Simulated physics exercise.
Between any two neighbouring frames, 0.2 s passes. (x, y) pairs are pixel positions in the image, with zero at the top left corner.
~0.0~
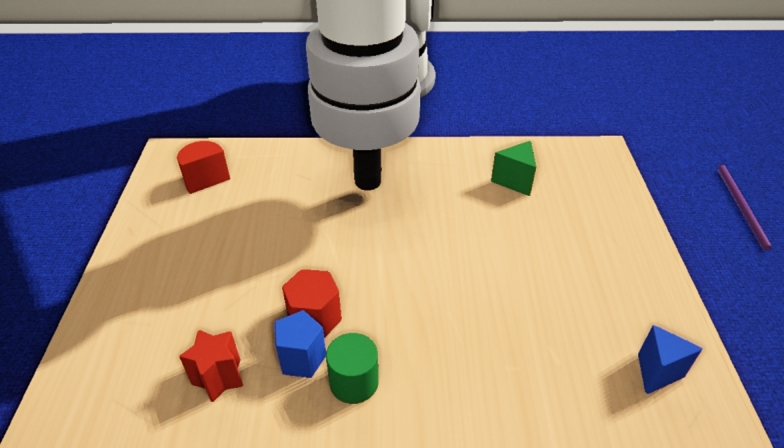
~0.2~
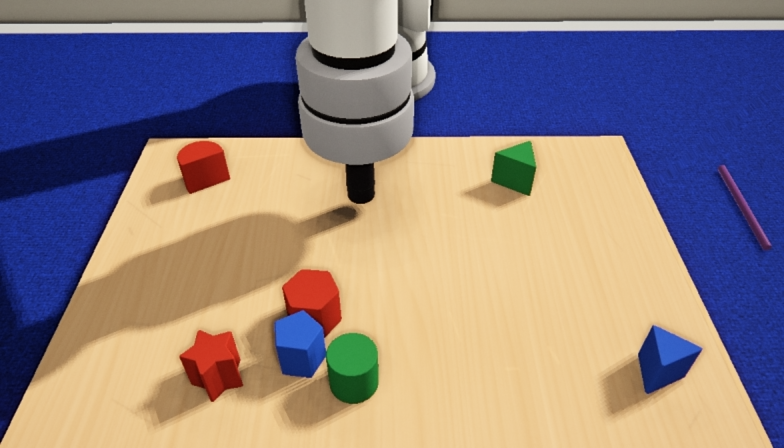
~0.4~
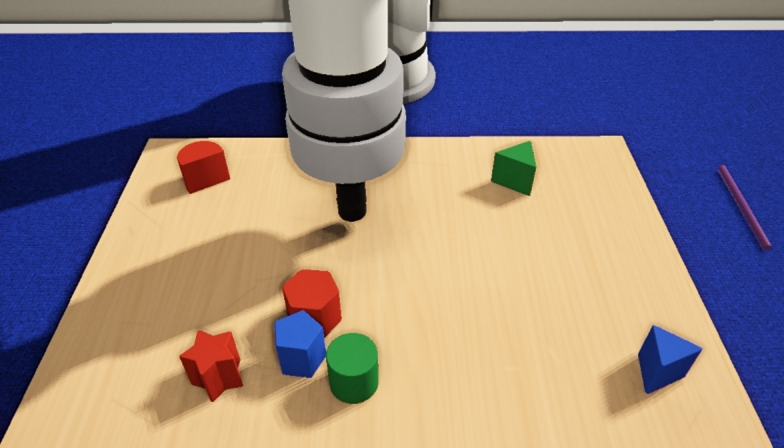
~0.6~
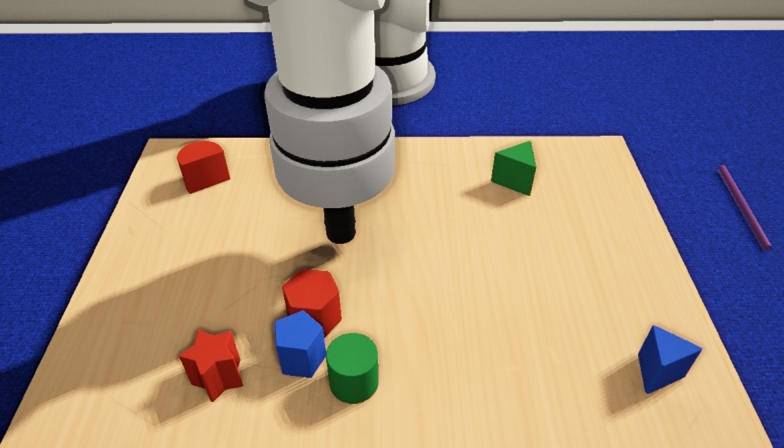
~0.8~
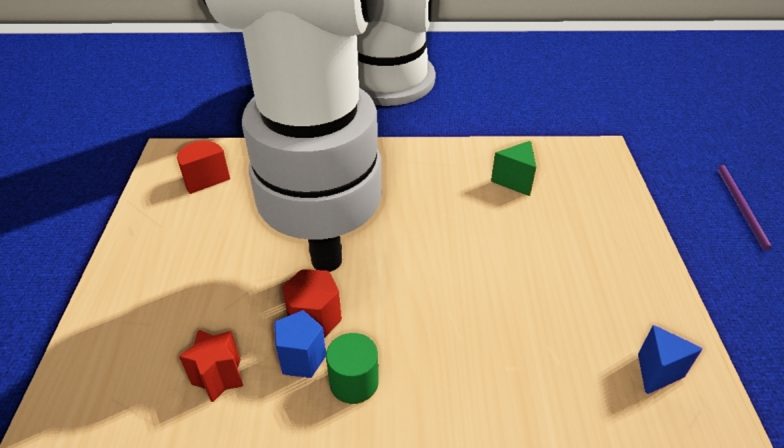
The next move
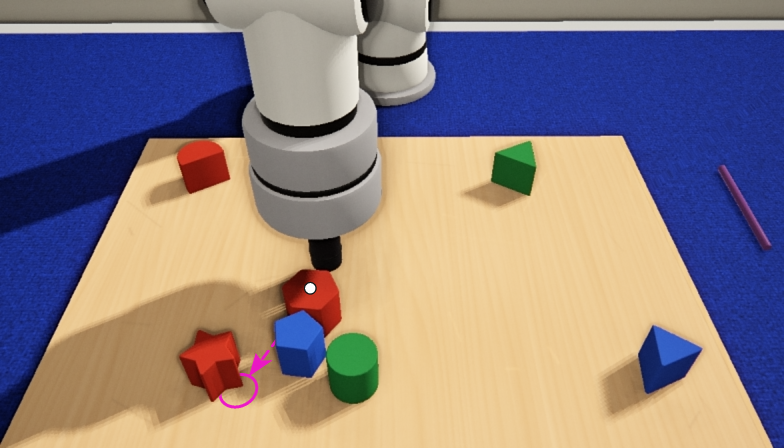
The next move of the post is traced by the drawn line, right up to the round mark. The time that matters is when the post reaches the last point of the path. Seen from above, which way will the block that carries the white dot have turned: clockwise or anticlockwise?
The turn is anti-clockwise.
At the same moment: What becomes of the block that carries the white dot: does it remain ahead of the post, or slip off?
My prediction: No longer in front.
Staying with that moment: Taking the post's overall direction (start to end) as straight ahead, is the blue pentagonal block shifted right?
No, I don't think so.
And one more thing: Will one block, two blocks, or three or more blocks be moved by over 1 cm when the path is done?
It's going to be three or more.
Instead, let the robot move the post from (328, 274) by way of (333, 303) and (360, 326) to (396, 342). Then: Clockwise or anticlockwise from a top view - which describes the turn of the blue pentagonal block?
My prediction: CCW.
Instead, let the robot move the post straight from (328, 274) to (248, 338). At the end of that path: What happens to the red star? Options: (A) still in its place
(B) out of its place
Choice A: Still in its place.
The line goes from (328, 274) directly to (238, 390); the dot is on the red six-sided block.
On the path given first. One third of the way, post at (299, 297); blue pentagonal block at (295, 355), turned 30° clockwise; red six-sided block at (305, 312), turned 30° anticlockwise.
Two thirds of the way, post at (269, 336); blue pentagonal block at (297, 377), turned 45° clockwise; red six-sided block at (306, 332), turned 65° anticlockwise.
At the end, post at (235, 379); red star at (191, 359), turned 20° clockwise; blue pentagonal block at (297, 378), turned 45° clockwise; red six-sided block at (306, 332), turned 65° anticlockwise; green circular block unmoved.
